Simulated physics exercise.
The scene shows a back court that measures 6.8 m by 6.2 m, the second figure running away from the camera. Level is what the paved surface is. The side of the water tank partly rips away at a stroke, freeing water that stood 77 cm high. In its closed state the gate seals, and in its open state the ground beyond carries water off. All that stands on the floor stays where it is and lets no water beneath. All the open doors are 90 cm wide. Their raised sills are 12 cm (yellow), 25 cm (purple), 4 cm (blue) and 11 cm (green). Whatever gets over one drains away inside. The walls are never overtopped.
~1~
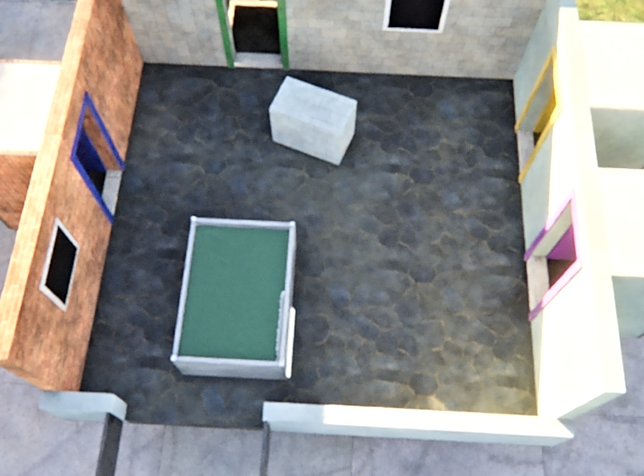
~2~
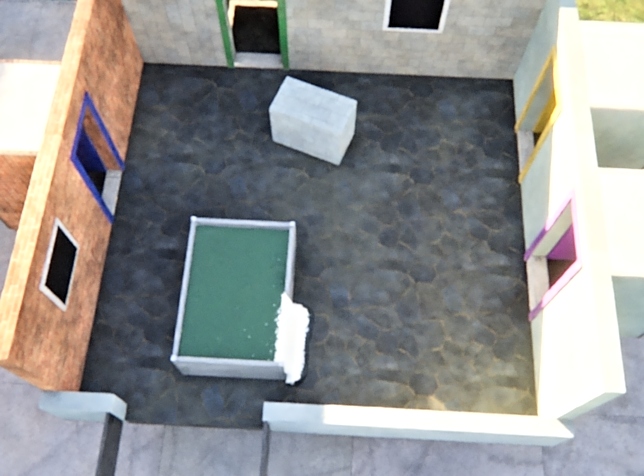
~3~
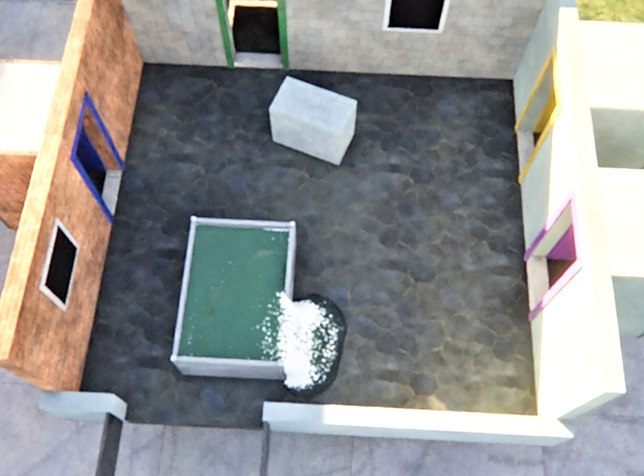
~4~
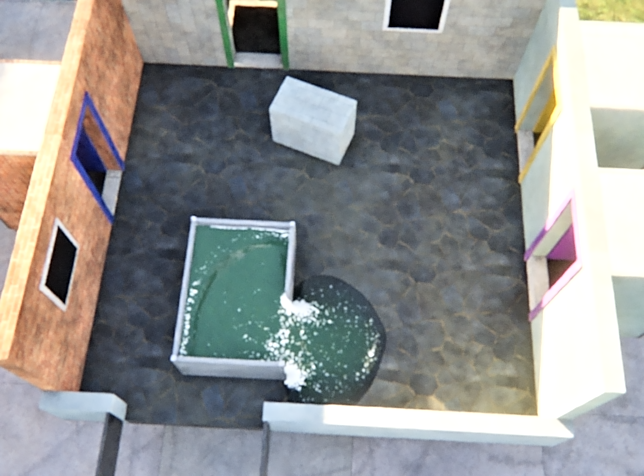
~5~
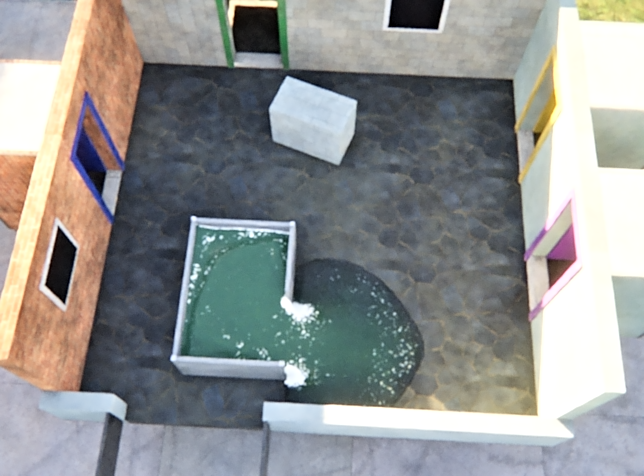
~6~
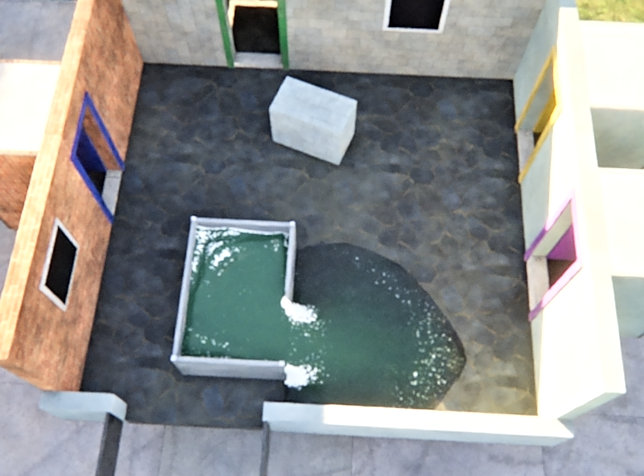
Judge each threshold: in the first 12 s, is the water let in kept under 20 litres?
Verdicts: Yellow door, kept under; purple door, kept under; blue door, kept under; green door, kept under.
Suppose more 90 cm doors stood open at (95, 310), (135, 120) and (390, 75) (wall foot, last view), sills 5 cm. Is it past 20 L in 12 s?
So, in the order given, it's shy of the mark, then beyond the mark, then beyond the mark.
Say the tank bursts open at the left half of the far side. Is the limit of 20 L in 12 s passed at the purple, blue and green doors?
Door by door - purple: Within bounds, blue: Out of bounds, green: Out of bounds.
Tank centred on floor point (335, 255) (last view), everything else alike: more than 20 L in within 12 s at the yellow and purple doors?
Lab note: Yellow door limit not exceeded; purple door limit exceeded.
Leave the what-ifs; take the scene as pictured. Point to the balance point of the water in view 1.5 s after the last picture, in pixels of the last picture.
(347, 330).
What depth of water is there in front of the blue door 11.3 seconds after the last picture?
5.5 cm.
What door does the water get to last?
The blue one.
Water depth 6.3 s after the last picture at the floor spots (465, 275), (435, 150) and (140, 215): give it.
8, 7 and 0 cm.
Then, 0.7 s after the last picture water covers 25 % of the floor and is deepest (48 cm) near (527, 425); yellow door not reached, purple door 16 cm at the sill, 0 L in, blue door not reached, green door not reached.
Then, 1.5 s after the last picture water covers 30 % of the floor and is deepest (46 cm) near (526, 400); yellow door not reached, purple door 26 cm at the sill, 0 L in, blue door not reached, green door not reached.
Then, 2.8 s after the last picture water covers 40 % of the floor and is deepest (26 cm) near (526, 400); yellow door 10 cm at the sill, 0 L in, purple door 17 cm at the sill, 1 L in, blue door not reached, green door not reached.
Then, 6.3 s after the last picture water covers 70 % of the floor and is deepest (16 cm) near (289, 74); yellow door 8 cm at the sill, 0 L in, purple door 11 cm at the sill, 2 L in, blue door not reached, green door 12 cm at the sill, 0 L in.
Then, 11.3 s after the last picture water covers 95 % of the floor and is deepest (10 cm) near (107, 378); yellow door 9 cm at the sill, 1 L in, purple door 5 cm at the sill, 2 L in, blue door 5 cm at the sill, 6 L in, green door 6 cm at the sill, 1 L in.
